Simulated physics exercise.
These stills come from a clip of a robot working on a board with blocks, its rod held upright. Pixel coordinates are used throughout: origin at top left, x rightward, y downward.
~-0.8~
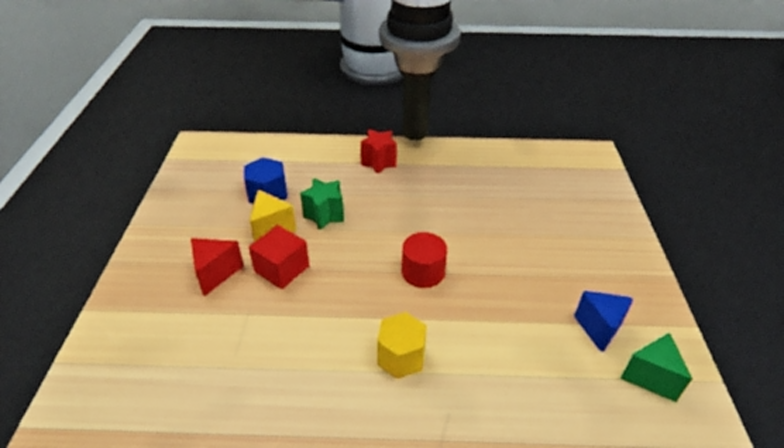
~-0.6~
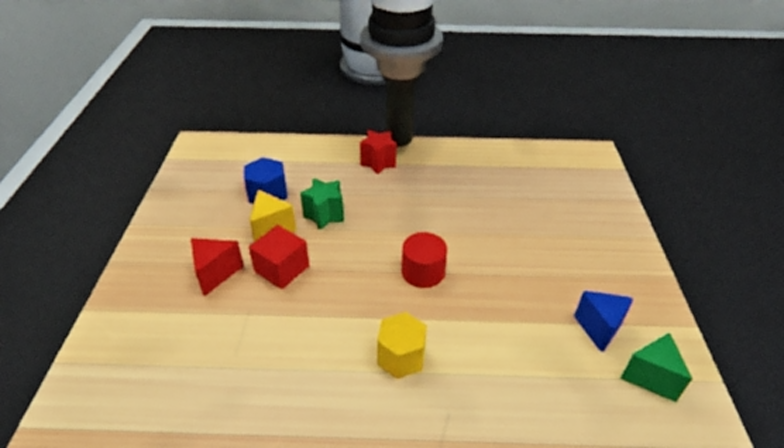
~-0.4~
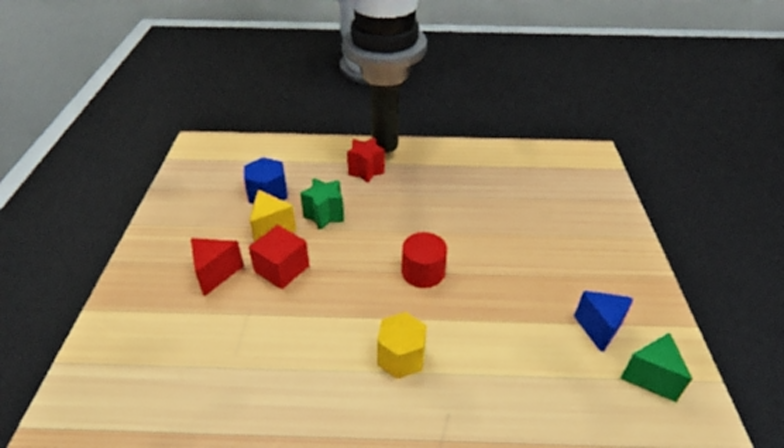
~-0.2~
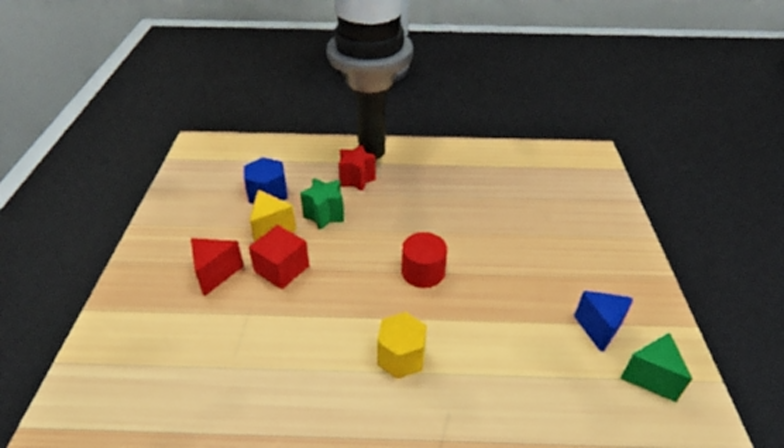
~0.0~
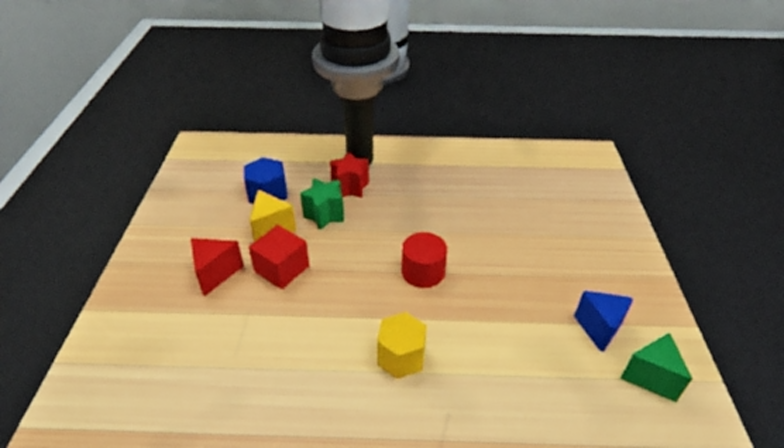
At first, a robot arm's dark rod stands at the far edge of a wooden board of coloured blocks, just right of a red star. The rod moves left and nudges the star a short way left and nearer, close beside the green star, while the other blocks stay still.
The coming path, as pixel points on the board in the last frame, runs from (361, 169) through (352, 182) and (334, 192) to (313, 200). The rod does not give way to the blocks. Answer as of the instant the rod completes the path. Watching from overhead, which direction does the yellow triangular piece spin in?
Overhead view: Clockwise.
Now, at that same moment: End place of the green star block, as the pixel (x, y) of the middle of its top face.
For the centre of its top, I'd go with (307, 218).
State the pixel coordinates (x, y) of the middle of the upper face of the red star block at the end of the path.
The top centre is at (316, 194).
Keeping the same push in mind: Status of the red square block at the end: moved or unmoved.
Once the rod is done, the red square block remains in the old spot.
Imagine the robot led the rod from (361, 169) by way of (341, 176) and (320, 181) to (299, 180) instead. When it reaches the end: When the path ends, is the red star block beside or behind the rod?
Yes, it checks out.
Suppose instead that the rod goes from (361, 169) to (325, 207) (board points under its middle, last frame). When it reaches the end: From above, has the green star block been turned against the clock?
Short answer: No.
The first path, step by step. Halfway along, rod at (342, 178); green star block at (315, 200), turned 35° clockwise; red star block at (336, 181), turned 25° anticlockwise.
At the end, rod at (312, 191); blue hexagon still; yellow triangular piece at (264, 209), turned 35° clockwise; red square block still; green star block at (307, 218), turned 10° clockwise; red star block at (316, 194), turned 50° anticlockwise.
